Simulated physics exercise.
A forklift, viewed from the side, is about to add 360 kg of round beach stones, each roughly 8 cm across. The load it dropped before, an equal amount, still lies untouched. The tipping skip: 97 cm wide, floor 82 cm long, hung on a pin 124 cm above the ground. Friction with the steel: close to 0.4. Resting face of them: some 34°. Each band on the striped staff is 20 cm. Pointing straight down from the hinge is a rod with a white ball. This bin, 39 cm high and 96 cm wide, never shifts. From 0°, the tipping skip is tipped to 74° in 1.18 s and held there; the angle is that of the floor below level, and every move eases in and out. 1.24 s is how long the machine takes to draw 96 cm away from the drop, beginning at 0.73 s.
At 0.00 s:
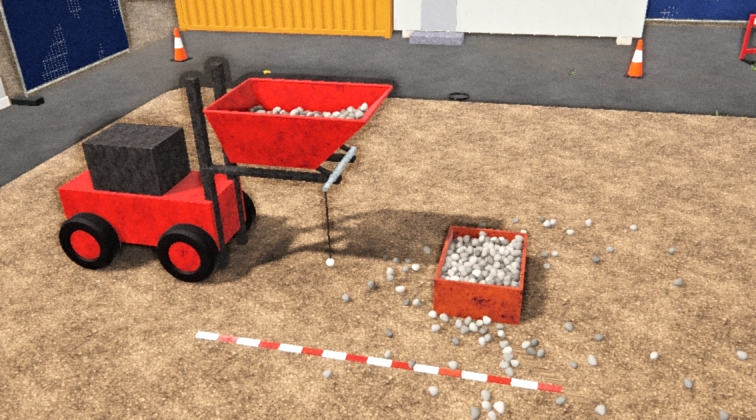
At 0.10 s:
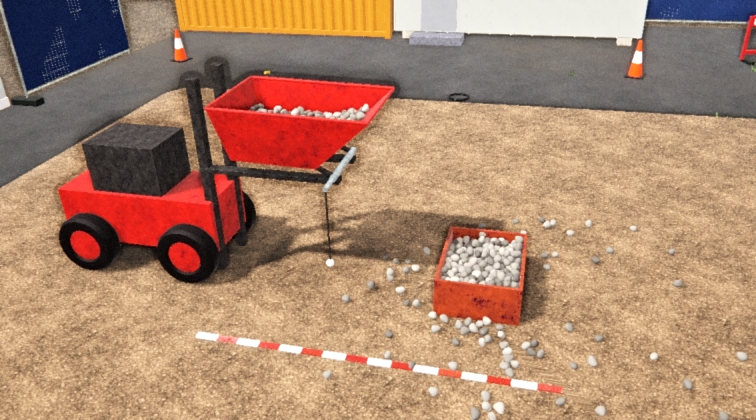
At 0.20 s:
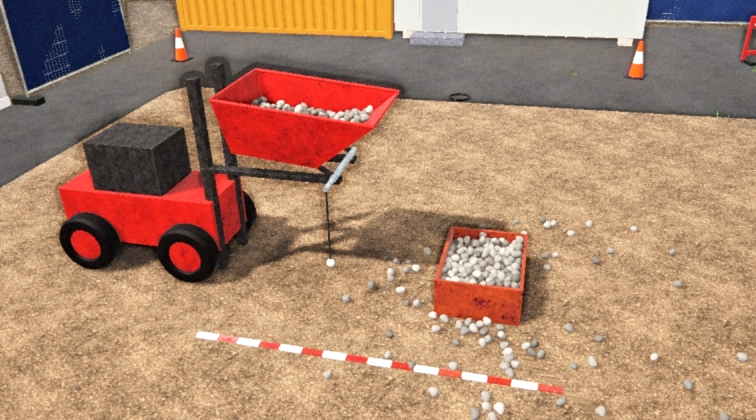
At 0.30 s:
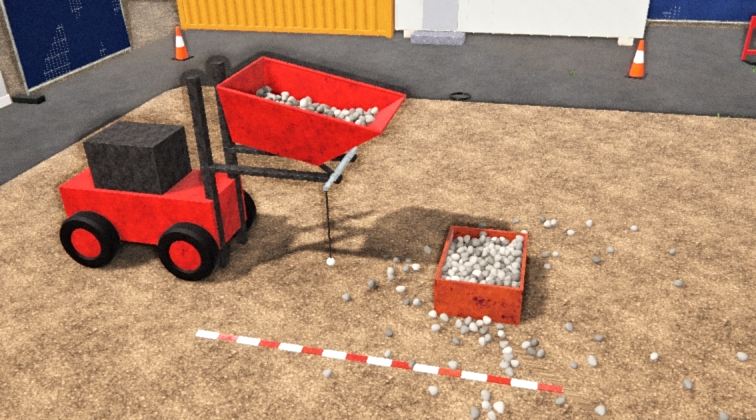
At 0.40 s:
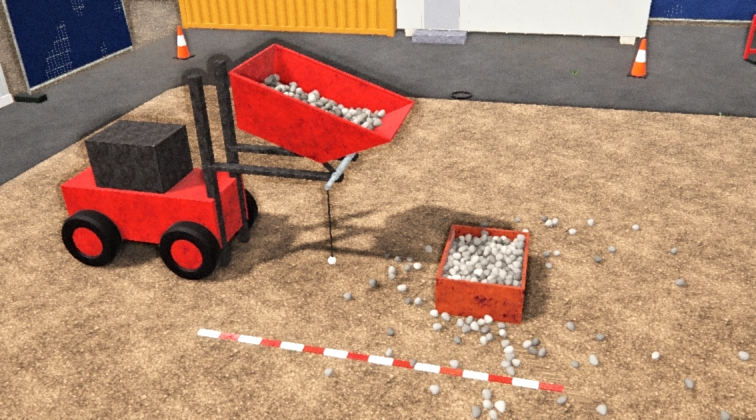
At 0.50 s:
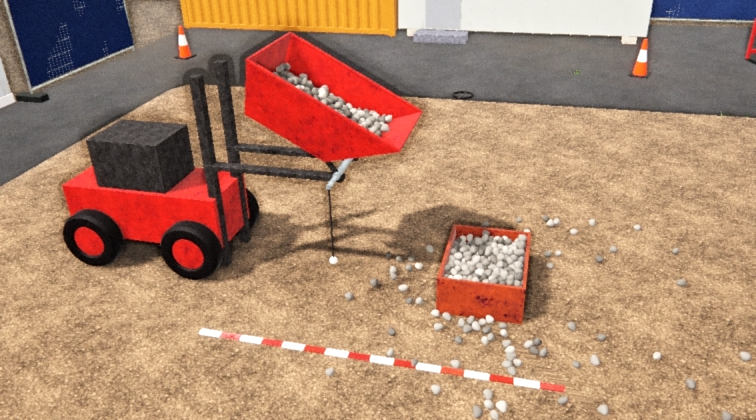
Red skip on a small wheeled loader tilting steadily down to the right, pale stones shifting inside above a filled red bin.
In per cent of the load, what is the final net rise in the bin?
It comes to roughly 20 per cent.
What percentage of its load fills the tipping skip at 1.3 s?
Reading: Near 45 % of the load.
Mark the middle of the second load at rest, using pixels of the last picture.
I'd put their centre close to (428, 275).
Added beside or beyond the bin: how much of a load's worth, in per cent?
Some 10 % of one load's worth.
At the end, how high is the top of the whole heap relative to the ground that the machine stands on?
48 cm above.
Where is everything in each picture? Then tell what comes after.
In the first picture, the tipping skip is at 0°, its lip at (366, 122); the top of the load is at (339, 115). The earlier load is highest near (504, 262), 37 cm above ground level, 3 % short of the bin, 86 % in the bin, 12 % beside or beyond the bin.
The second picture shows lip at (368, 124), floor tilted 2°, highest stones at (333, 114); the stones move at 0.3 m/s on average.
The third picture shows lip at (374, 128), floor tilted 6°, highest stones at (277, 108); the stones move at 0.5 m/s on average.
In the fourth picture, the tipping skip is at 12°, its lip at (381, 133); the top of the load is at (263, 96); the stones move at 0.7 m/s on average.
In the fifth picture, the tipping skip is at 20°, its lip at (391, 141); the top of the load is at (272, 84); the stones move at 0.9 m/s on average.
The sixth picture shows lip at (400, 151), floor tilted 29°, highest stones at (283, 74); the stones move at 0.9 m/s on average.
After 0.9 s the floor is at 62°; in per cent of one load, 100 in the tipping skip, 3 short of the bin, 86 in the bin, 12 beside or beyond the bin; the foremost stones are at (674, 306).
After 1.3 s the floor is at 74°; in per cent of one load, 43 in the tipping skip, 58 short of the bin, 88 in the bin, 12 beside or beyond the bin; the foremost stones are at (674, 306).
After 2.4 s the floor is at 74°; in per cent of one load, 0 in the tipping skip, 73 short of the bin, 105 in the bin, 22 beside or beyond the bin; the foremost stones are at (683, 318).
After 5.0 s the floor is at 74°; in per cent of one load, 0 in the tipping skip, 73 short of the bin, 105 in the bin, 22 beside or beyond the bin; the foremost stones are at (685, 319). Net gain in the bin, 20.
